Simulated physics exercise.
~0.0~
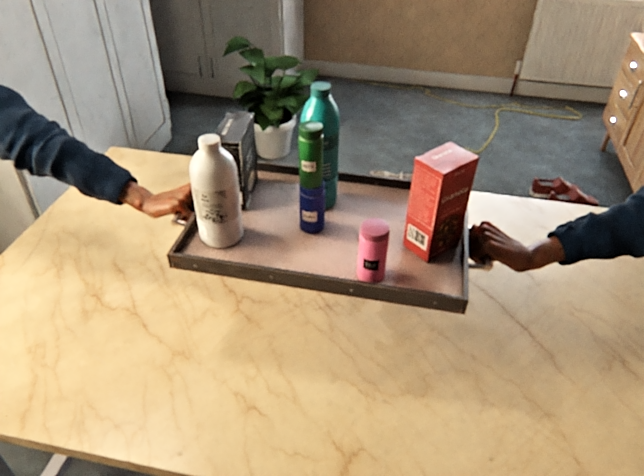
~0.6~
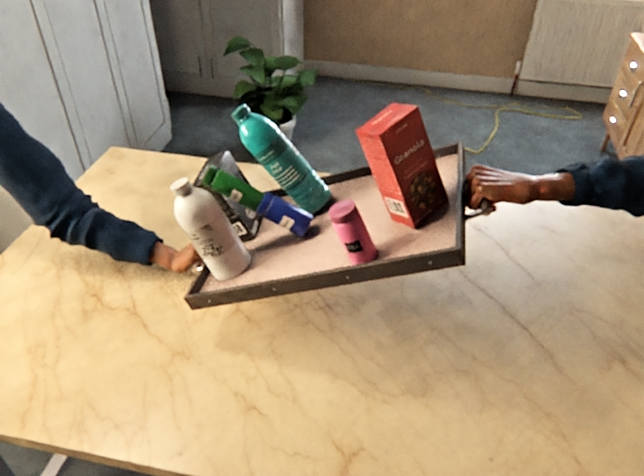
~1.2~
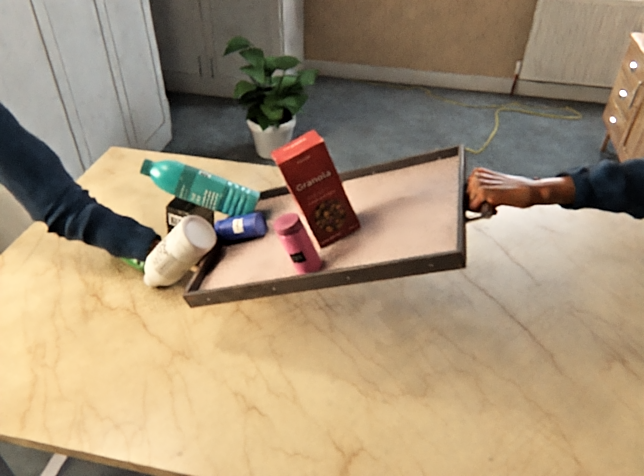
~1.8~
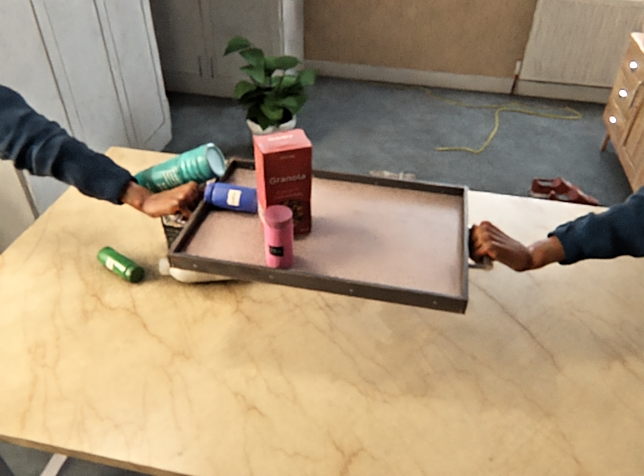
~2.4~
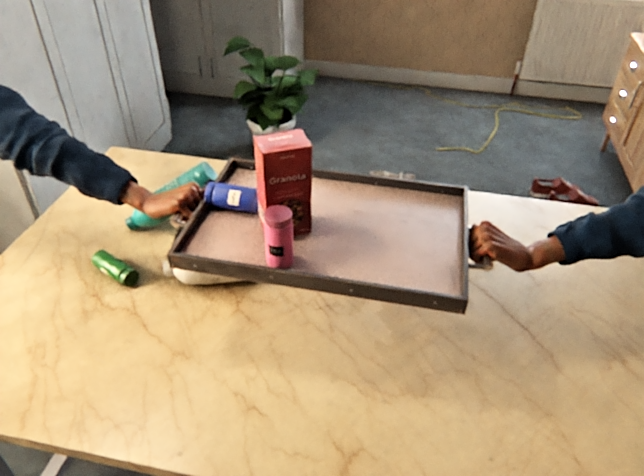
Two hands in dark blue sleeves hold a shallow, rimmed tray above a marbled table, seen from slightly above, with a potted plant behind. On it stand a white bottle and dark packet at left, a green shaker above a blue one and a turquoise bottle near the middle, and a pink shaker and red carton at right. The left side dips, and things lean, topple and slide left. The bottles, packet and green shaker go off the left end. The tray levels with the carton and pink shaker upright and the blue shaker lying down, while the green shaker rests on the table.
